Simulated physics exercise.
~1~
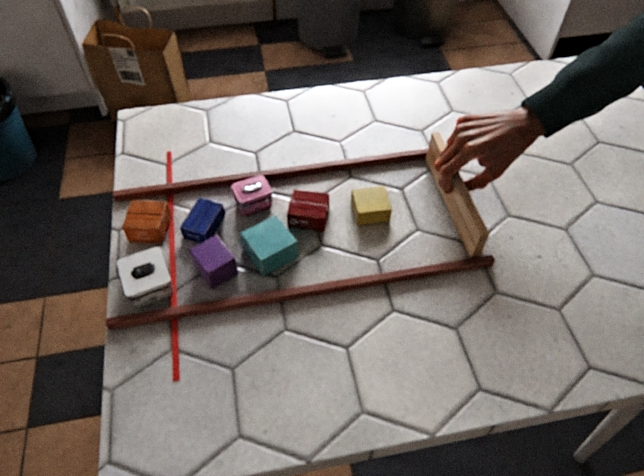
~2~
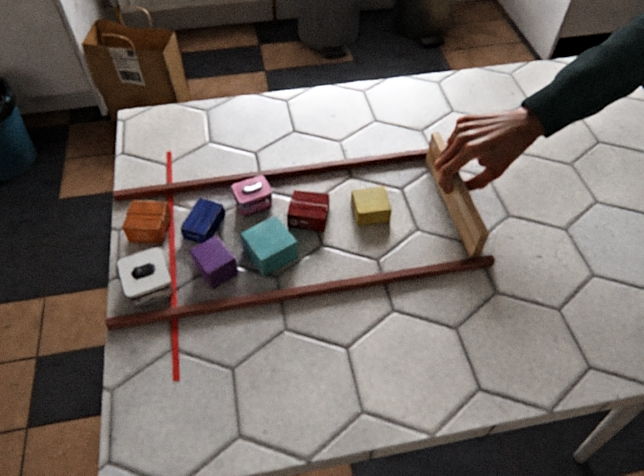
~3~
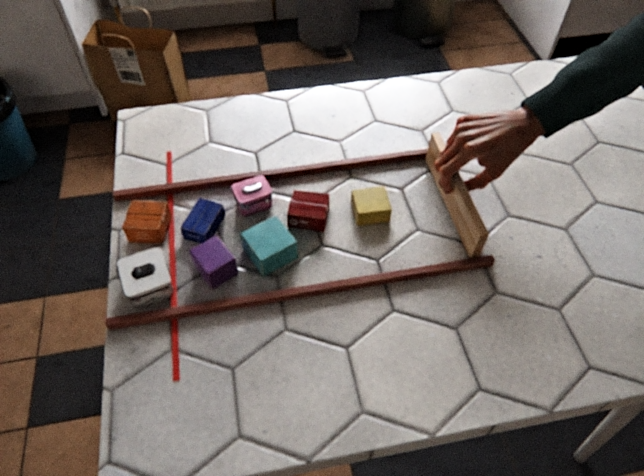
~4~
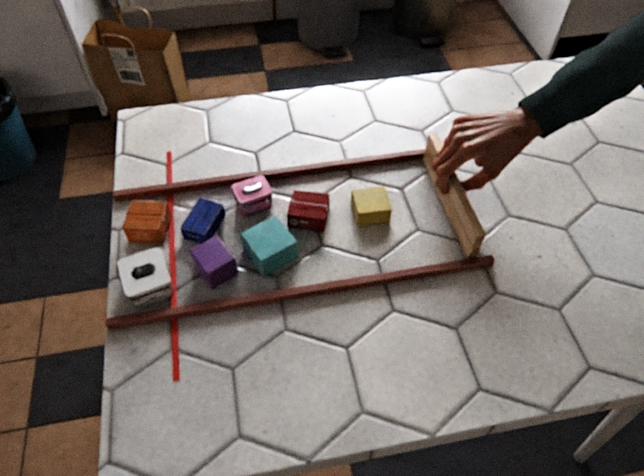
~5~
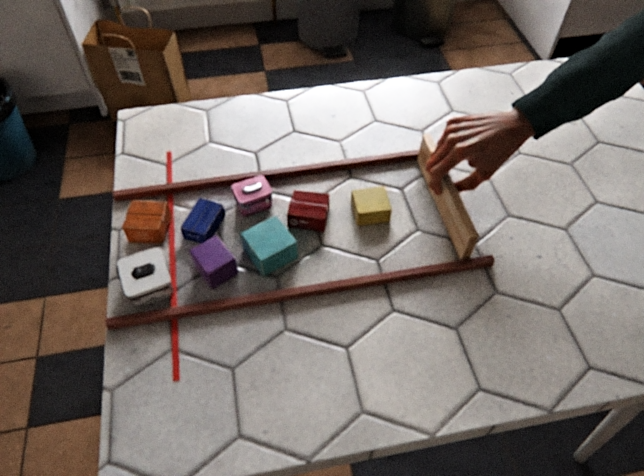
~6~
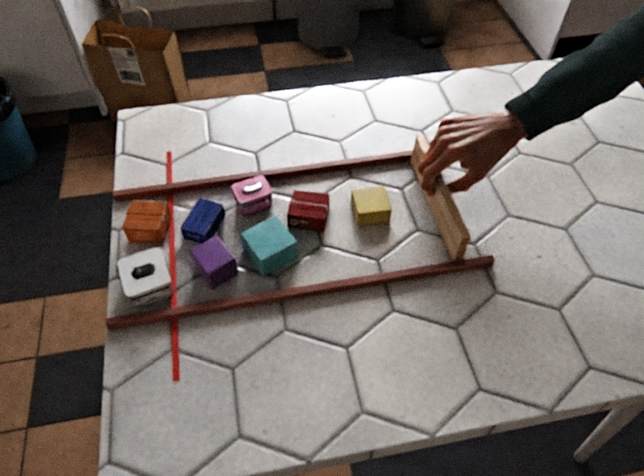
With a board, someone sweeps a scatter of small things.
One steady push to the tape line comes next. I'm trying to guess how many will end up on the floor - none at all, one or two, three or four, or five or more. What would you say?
So the count of drops is three to four.
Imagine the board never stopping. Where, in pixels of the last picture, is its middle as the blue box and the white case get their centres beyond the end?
Roughly at (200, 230) and roughly at (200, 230).
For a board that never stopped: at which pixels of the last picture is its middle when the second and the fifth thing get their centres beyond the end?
Pixels, in order: Around (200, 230), around (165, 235).
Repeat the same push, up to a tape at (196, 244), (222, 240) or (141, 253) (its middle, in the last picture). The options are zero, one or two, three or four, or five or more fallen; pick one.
In order: Either three or four, just one or two, at least five.
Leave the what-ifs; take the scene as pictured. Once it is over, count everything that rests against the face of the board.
Count recorded: 3.
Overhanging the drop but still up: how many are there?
Count of overhanging things: 2.
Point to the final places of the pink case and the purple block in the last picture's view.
I'd put one close to (151, 204) and the other close to (109, 286).
Early on, none off yet; white case at rest near (147, 278); orange box at rest near (148, 222); blue box at rest near (203, 221).
Finally, the number that fall off is three or four; lost, blue box, orange box and white case.
